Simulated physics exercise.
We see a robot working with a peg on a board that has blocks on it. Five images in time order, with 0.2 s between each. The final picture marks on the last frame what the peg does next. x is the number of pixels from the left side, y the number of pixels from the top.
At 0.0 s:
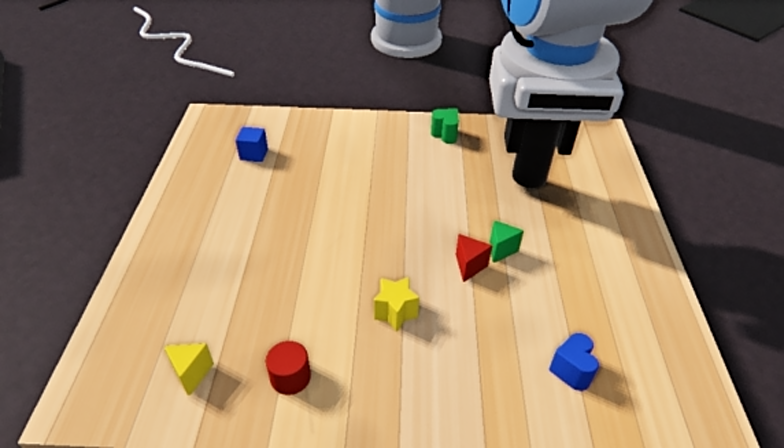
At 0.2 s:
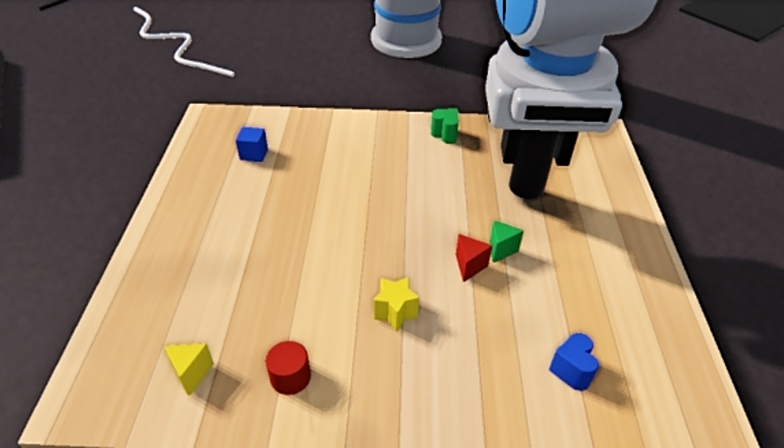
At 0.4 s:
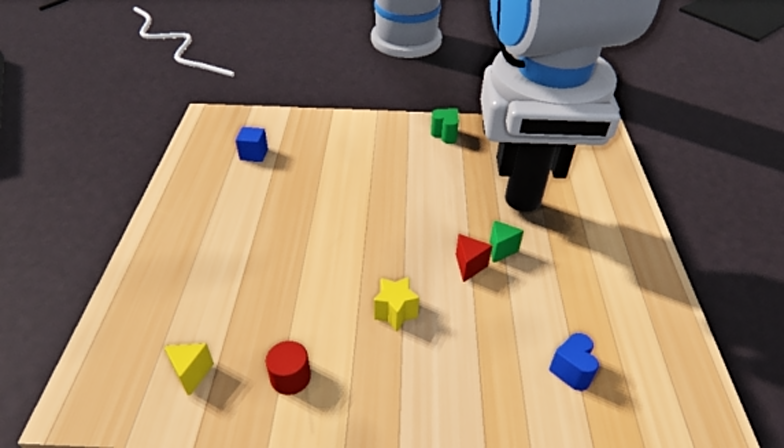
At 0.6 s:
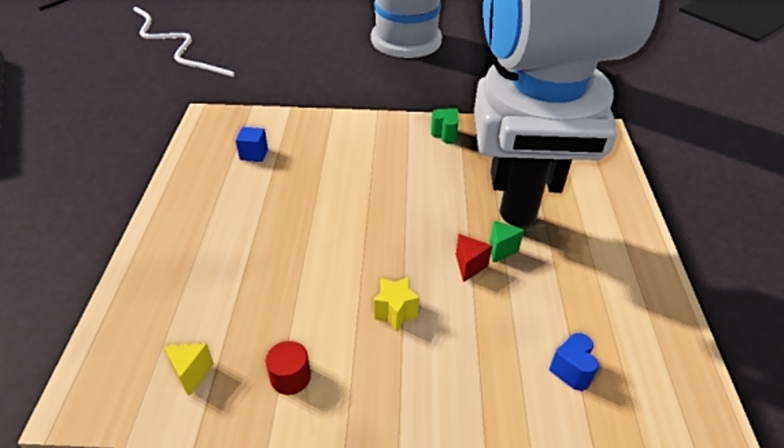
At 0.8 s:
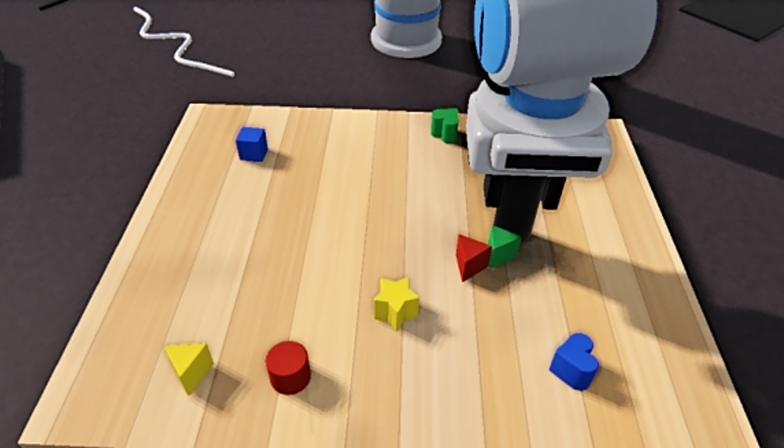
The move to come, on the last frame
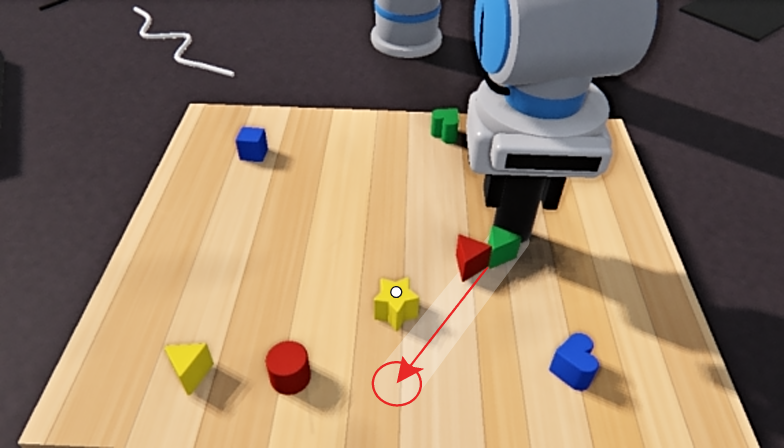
On a wooden board with scattered coloured blocks, a robot arm moves its black peg forward, nudging a green triangular block slightly.
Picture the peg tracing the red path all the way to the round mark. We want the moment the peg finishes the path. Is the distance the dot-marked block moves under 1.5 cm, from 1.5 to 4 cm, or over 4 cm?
The dot-marked block ends up very close, under 1.5 cm away.
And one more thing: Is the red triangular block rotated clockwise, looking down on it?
In short: Yes.
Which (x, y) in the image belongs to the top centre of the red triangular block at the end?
Its top face will be centred at roughly (436, 263).
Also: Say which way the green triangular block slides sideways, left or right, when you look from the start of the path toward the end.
The green triangular block goes left.
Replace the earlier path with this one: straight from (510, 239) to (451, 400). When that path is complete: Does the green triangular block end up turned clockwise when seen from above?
I'd say yes.
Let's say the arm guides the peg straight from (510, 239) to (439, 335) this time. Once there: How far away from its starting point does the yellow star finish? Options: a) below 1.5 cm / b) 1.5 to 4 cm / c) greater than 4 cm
I'll go with a - below 1.5 cm.
The drawn path runs in a line from (510, 239) to (397, 383); the dot is on the yellow star.
On the path given first. One third of the way, peg at (479, 273); red triangular block at (448, 259), turned 70° clockwise; green triangular block at (477, 284), turned 20° anticlockwise.
Two thirds of the way, peg at (441, 321); red triangular block at (436, 263), turned 95° clockwise; green triangular block at (456, 336), turned 55° anticlockwise.
At the end, peg at (397, 376); yellow star not moved; red triangular block at (436, 263), turned 95° clockwise; green triangular block at (456, 349), turned 80° anticlockwise.
